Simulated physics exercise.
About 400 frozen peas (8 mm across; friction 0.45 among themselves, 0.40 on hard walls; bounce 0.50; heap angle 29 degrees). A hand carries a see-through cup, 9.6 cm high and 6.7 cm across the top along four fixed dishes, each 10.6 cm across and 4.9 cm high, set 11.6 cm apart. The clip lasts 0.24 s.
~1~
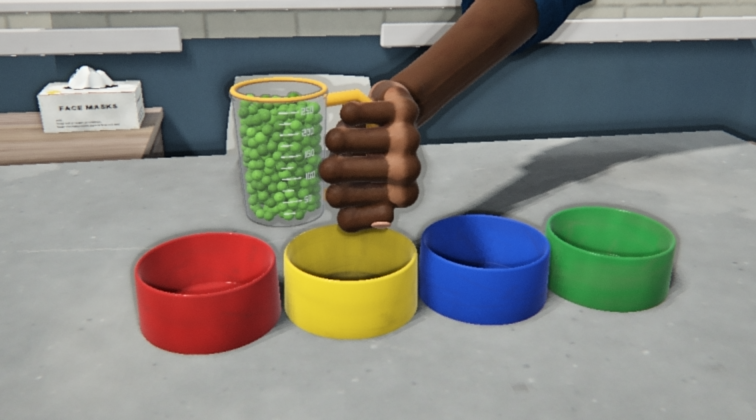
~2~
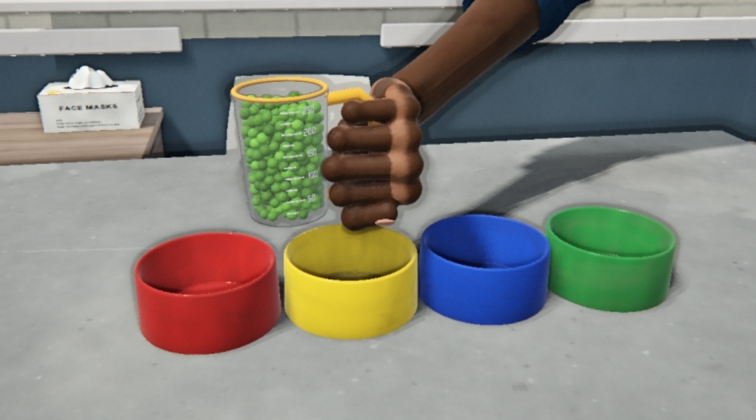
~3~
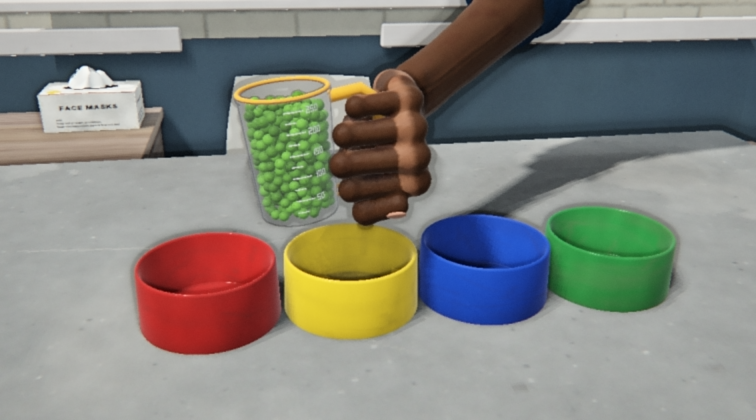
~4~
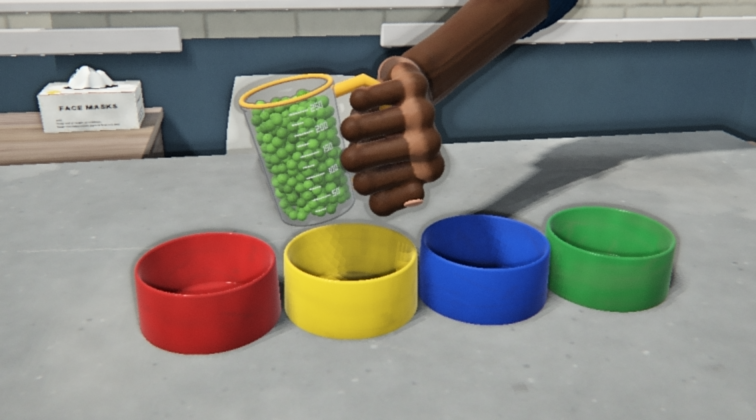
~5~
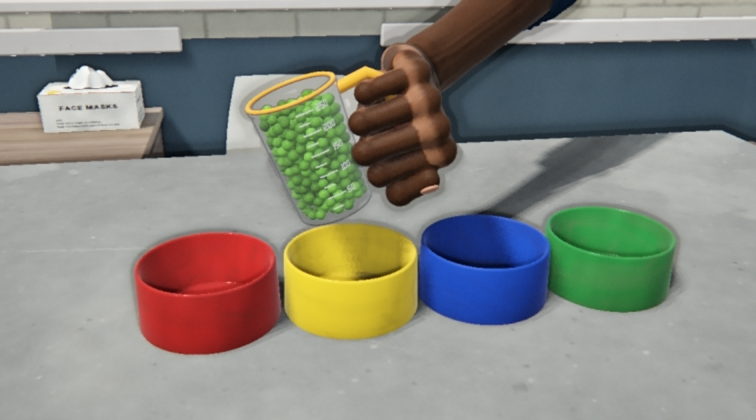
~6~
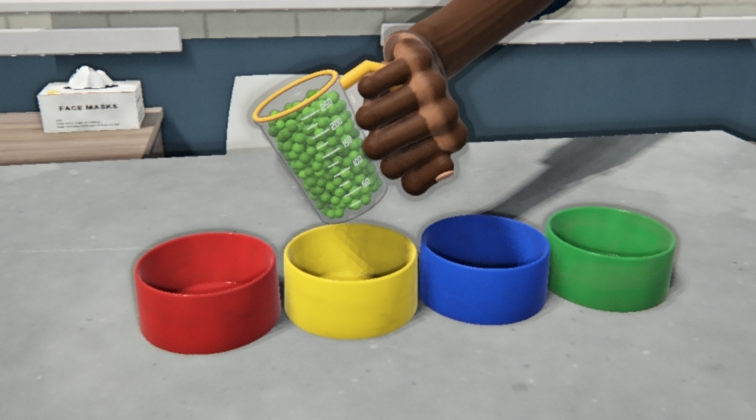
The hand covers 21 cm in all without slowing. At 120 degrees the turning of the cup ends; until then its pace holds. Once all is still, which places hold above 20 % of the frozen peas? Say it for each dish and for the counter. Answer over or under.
Red: Under, blue: Over, green: Under, yellow: Over, counter: Under.
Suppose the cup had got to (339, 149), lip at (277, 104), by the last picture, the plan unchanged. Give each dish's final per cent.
Red 0, blue 100, green 0, yellow 0.
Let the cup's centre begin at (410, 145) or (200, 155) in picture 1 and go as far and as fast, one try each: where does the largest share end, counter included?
Most goes to: Blue; yellow.
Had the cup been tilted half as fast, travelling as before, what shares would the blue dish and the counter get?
In that case blue 100, counter 0.
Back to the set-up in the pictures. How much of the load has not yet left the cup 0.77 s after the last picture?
Some 40 per cent of the load.
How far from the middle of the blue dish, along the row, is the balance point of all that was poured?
Some 6 cm to the left.
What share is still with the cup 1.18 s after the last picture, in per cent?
Some 0 per cent of the load.
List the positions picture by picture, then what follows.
The first picture shows cup at (282, 152), tilt 0 degrees, lip at (232, 91), moved 0.0 cm; middle of the pieces at (282, 158); red dish at (207, 262); yellow dish at (351, 251); blue dish at (485, 241); green dish at (610, 231).
The second picture shows cup at (285, 152), tilt 1 degrees, lip at (233, 92), moved 0.2 cm; middle of the pieces at (284, 157).
The third picture shows cup at (292, 152), tilt 6 degrees, lip at (236, 96), moved 0.7 cm; middle of the pieces at (291, 157).
The fourth picture shows cup at (303, 151), tilt 12 degrees, lip at (241, 102), moved 1.5 cm; middle of the pieces at (303, 157).
The fifth picture shows cup at (314, 151), tilt 19 degrees, lip at (248, 109), moved 2.4 cm; middle of the pieces at (315, 156).
The sixth picture shows cup at (325, 150), tilt 26 degrees, lip at (255, 117), moved 3.3 cm; middle of the pieces at (327, 155); red dish at (207, 262); yellow dish at (351, 251); blue dish at (485, 241); green dish at (610, 231).
Then, 0.46 s after the last picture, tilt 94 degrees; cup holds 95 %, yellow 5 %.
Then, 0.77 s after the last picture, tilt 120 degrees; cup holds 40 %, blue 10 %, yellow 35 %.
Then, 1.18 s after the last picture, tilt 120 degrees; cup holds 0 %, blue 45 %, yellow 40 %.
In the end, red 0 %, blue 45 %, green 0 %, yellow 40 %, counter 15 %.
